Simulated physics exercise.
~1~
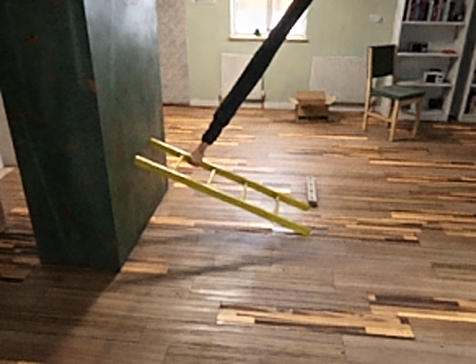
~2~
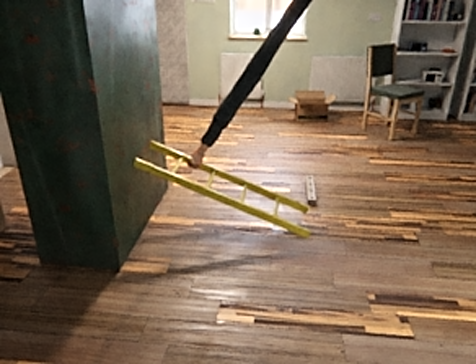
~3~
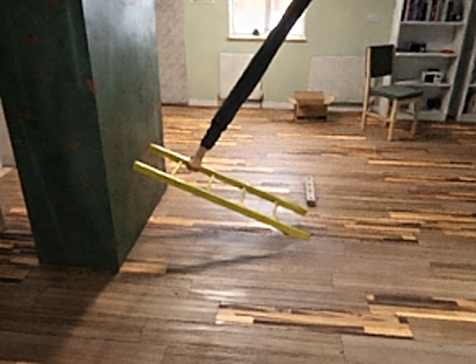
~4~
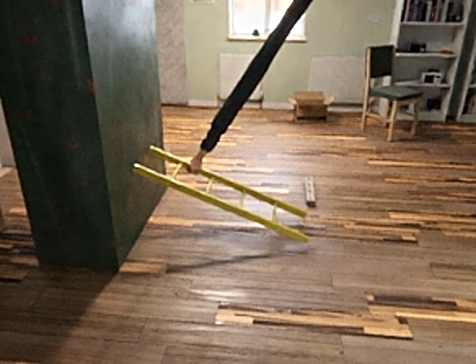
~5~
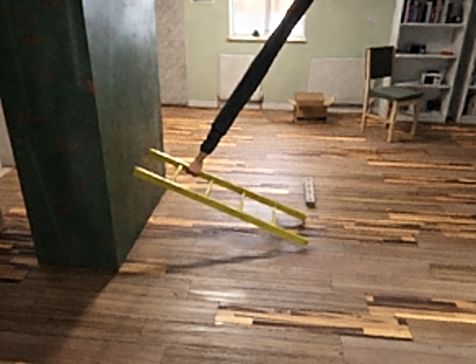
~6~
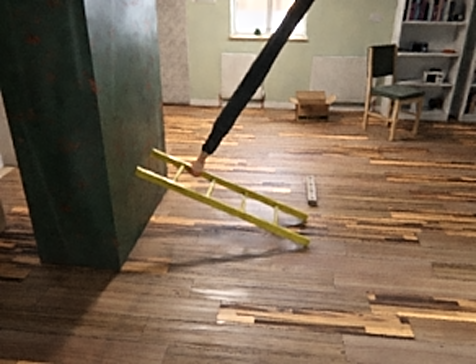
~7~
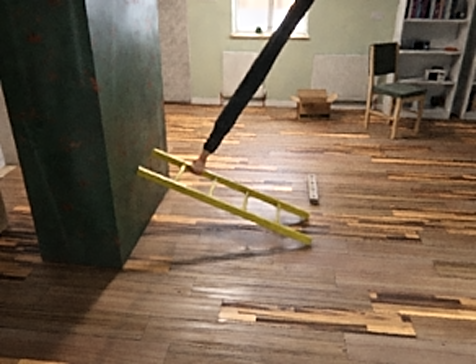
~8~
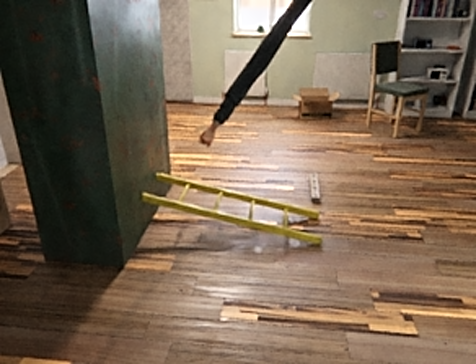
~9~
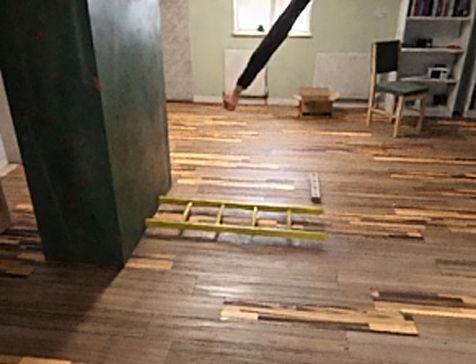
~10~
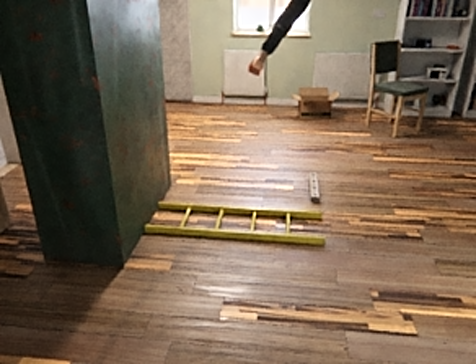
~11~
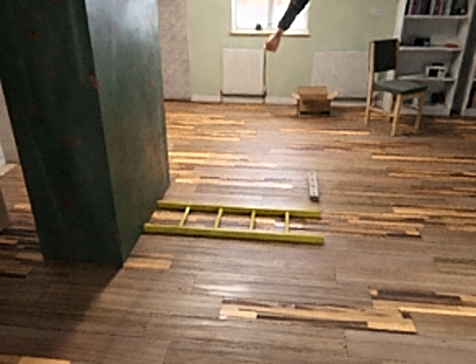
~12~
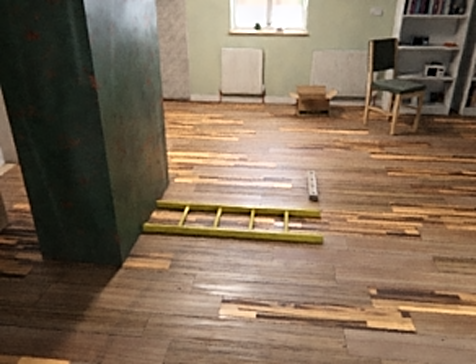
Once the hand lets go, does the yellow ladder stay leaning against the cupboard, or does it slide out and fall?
The yellow ladder slides out and falls, ending up flat on the wooden floor beside the cupboard.
